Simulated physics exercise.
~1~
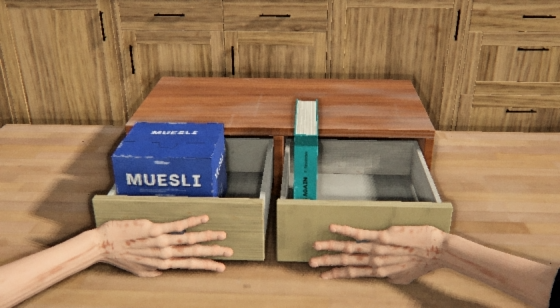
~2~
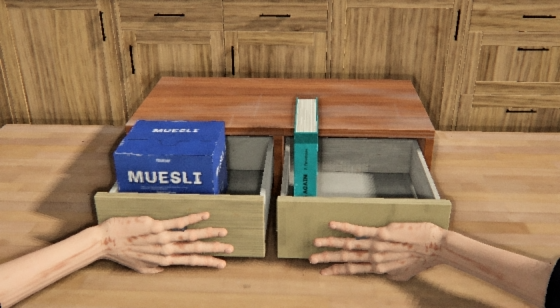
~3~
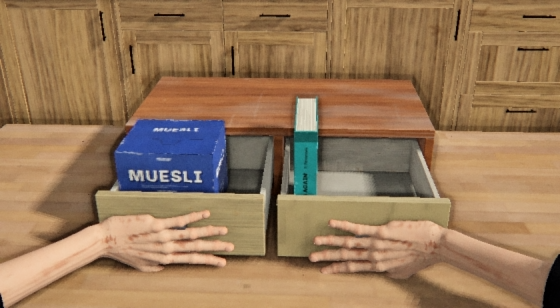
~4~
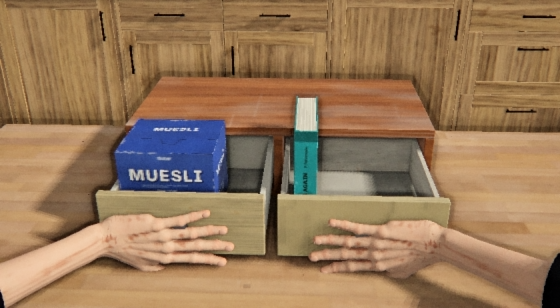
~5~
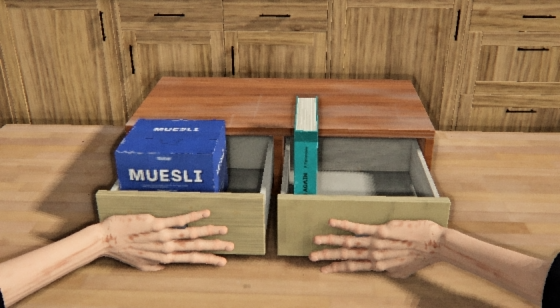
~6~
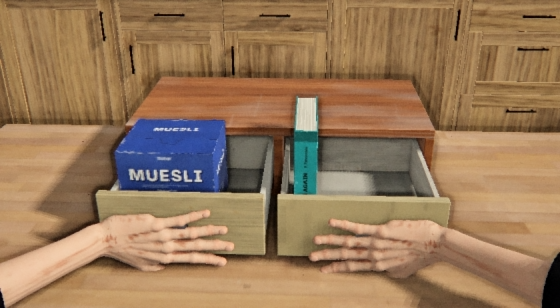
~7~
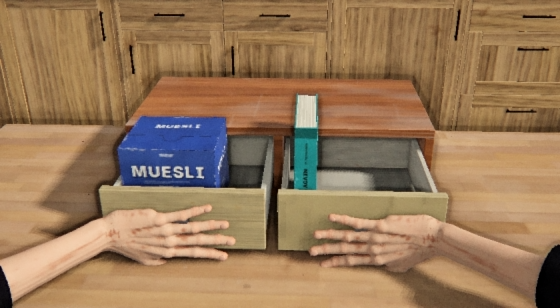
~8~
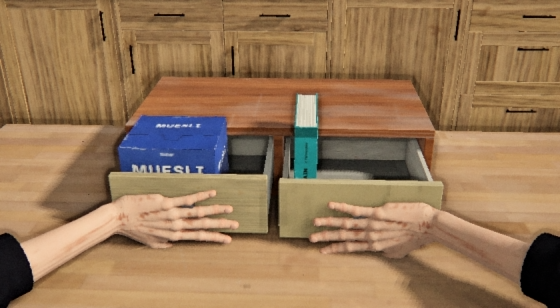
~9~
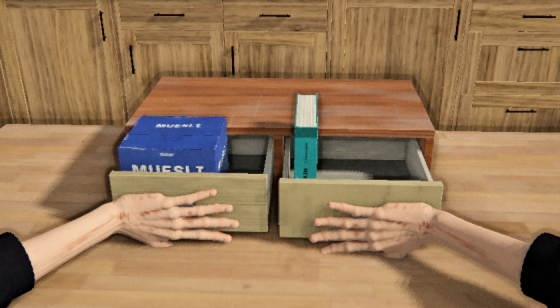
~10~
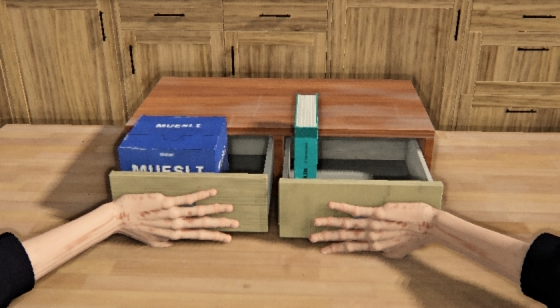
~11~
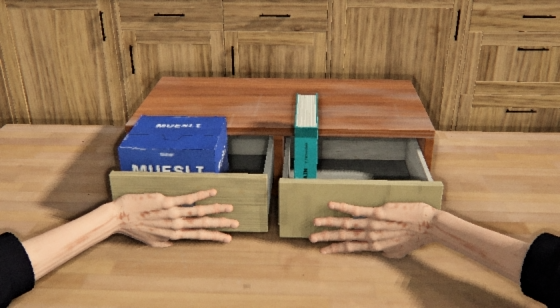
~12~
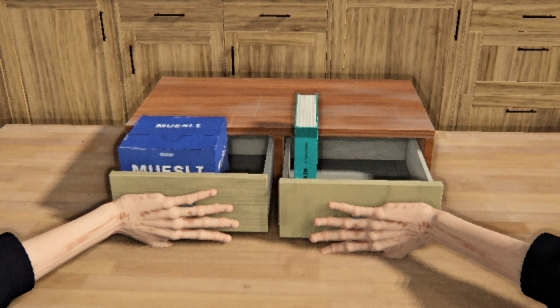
Two open drawers holding a muesli box and a book, pushed by hands, slide in slightly and stop still open.
